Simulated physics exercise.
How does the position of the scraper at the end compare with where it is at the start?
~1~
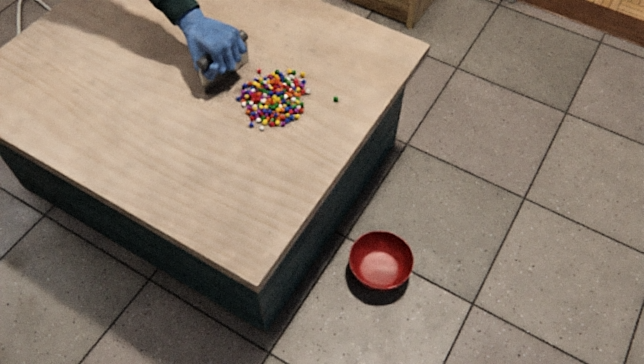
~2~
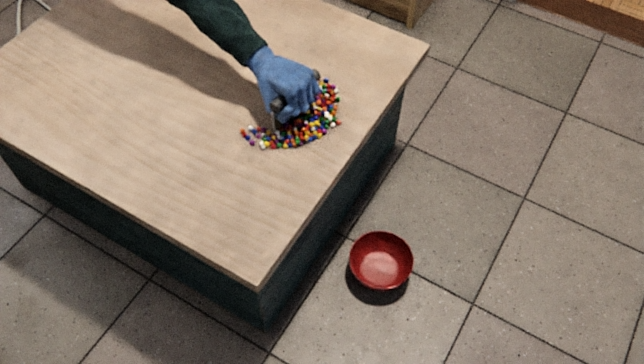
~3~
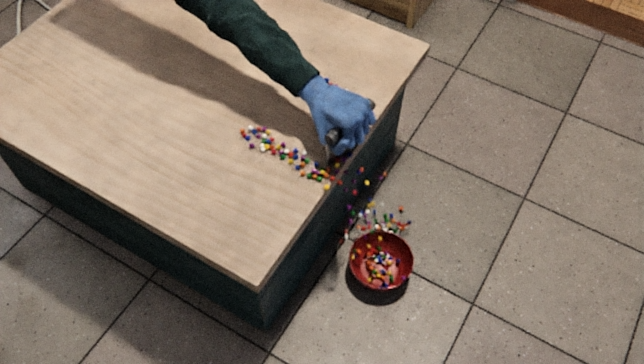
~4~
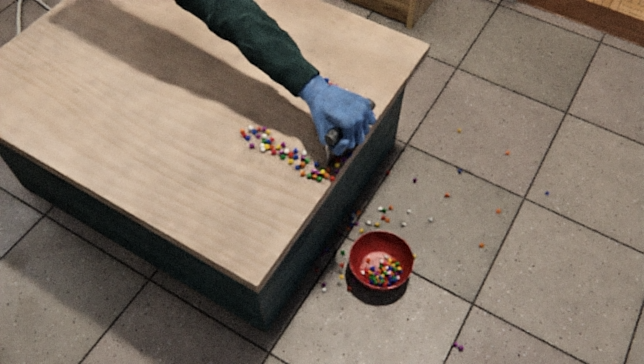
At the start the scraper is on the tabletop just left of the bead pile. By the end it is farther right and lower in view, at the table's right edge.
